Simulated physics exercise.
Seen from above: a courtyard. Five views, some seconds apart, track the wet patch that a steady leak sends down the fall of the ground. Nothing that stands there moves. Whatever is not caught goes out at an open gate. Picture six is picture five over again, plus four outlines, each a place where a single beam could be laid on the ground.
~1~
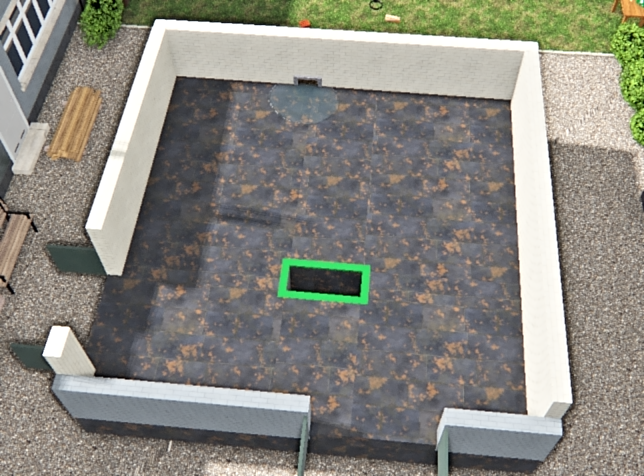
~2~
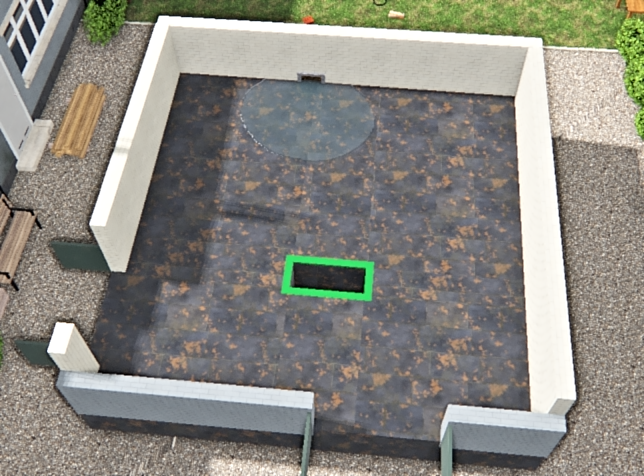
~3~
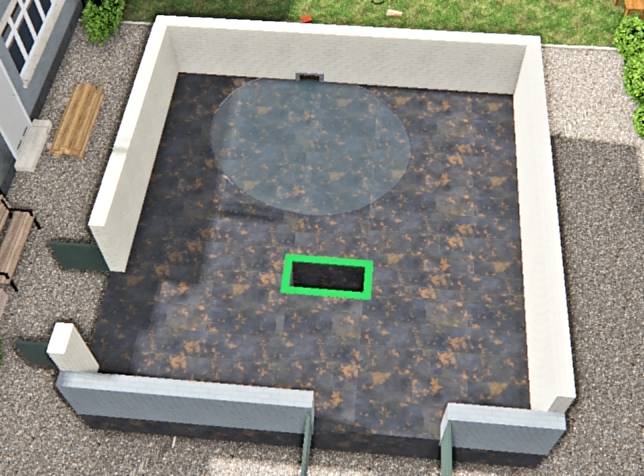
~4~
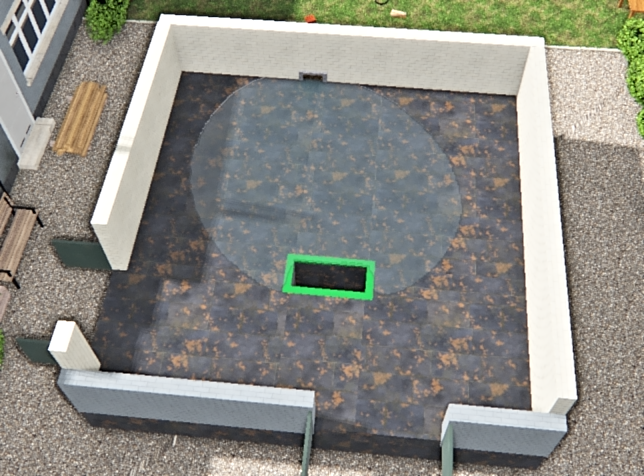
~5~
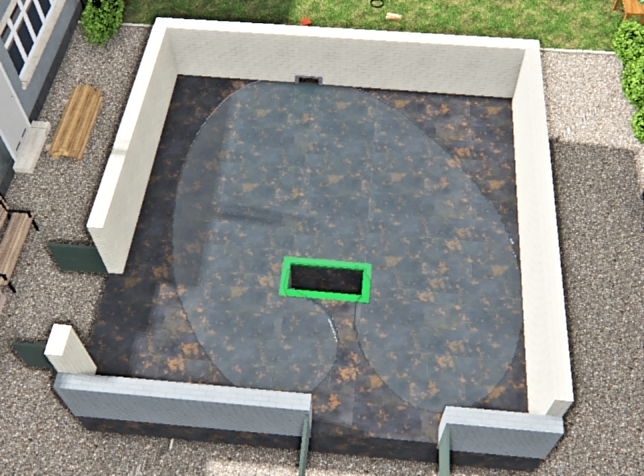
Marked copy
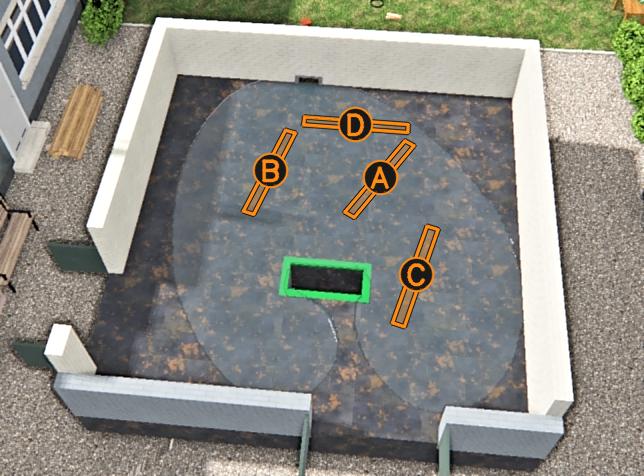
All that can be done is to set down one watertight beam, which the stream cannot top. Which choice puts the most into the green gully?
I would pick spot A.
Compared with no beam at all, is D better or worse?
Worse.
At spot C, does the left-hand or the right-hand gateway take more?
More leaves on the right.
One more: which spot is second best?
It is C.
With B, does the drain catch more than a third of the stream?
No, it does not.
On the marked copy, A from (349, 214) to (409, 143); B from (248, 212) to (290, 131); C from (398, 324) to (432, 227); D from (304, 120) to (407, 128).
If A is chosen, about 56 % of the stream goes into the green gully, about 42 % out by the gates.
If B is chosen, about 23 % of the stream goes into the green gully, about 77 % out by the gates.
If C is chosen, about 38 % of the stream goes into the green gully, about 62 % out by the gates.
If D is chosen, about 23 % of the stream goes into the green gully, about 77 % out by the gates.
